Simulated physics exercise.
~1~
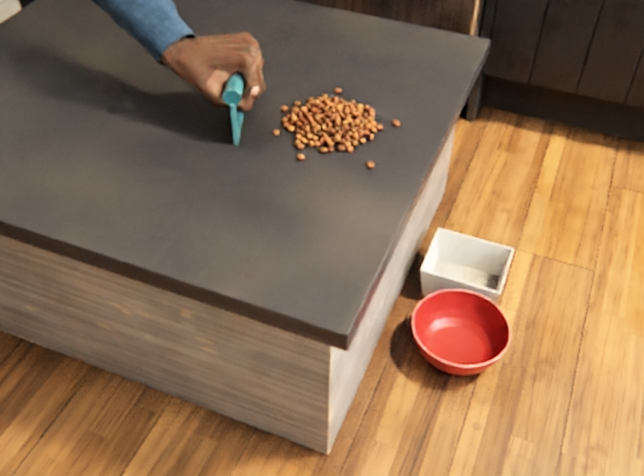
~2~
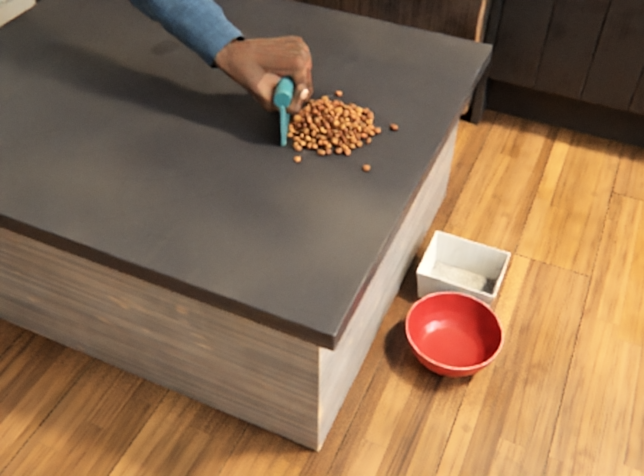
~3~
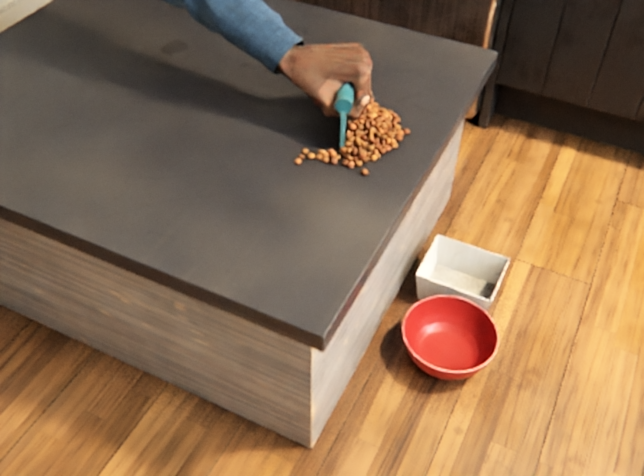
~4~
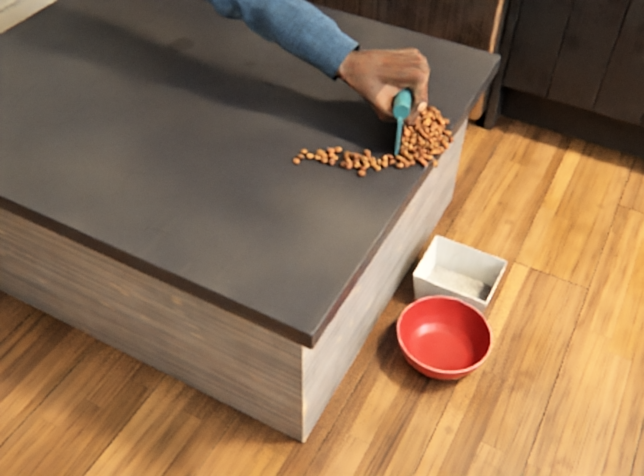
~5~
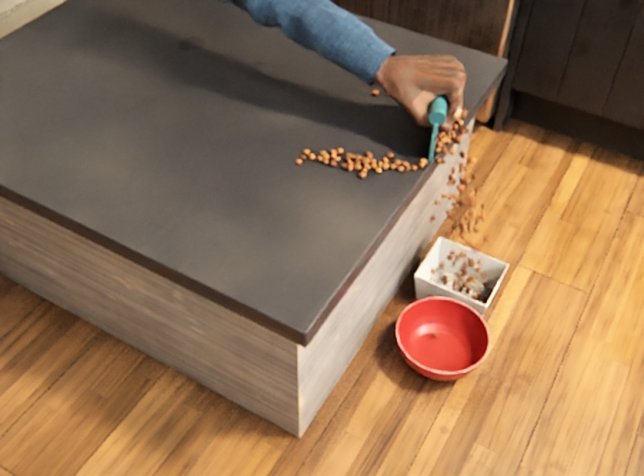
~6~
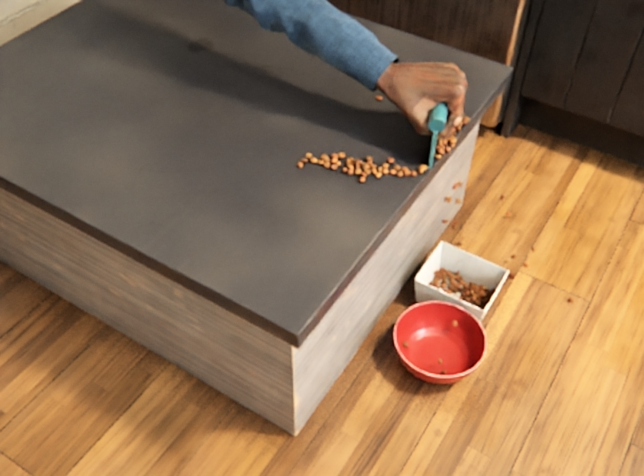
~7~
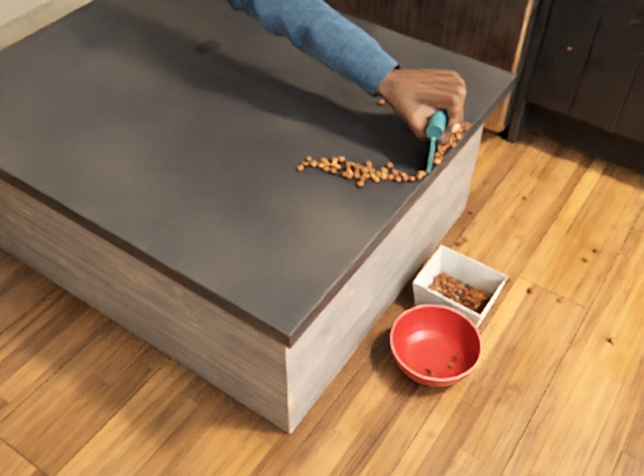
A hand in a blue sleeve grips a teal scraper on a dark grey countertop, seen from above at an angle, with a small heap of brown kibble to its right. On the wooden floor beside the pale wood-sided block sit a white rectangular tin and, nearer, a red bowl. The scraper slides right into the heap and pushes it toward the edge, leaving a trail behind. Pieces spill over and drop, many landing in the white tin, as the hand stops at the edge. Finally, the tin holds a pile, while a strip of kibble remains on top.
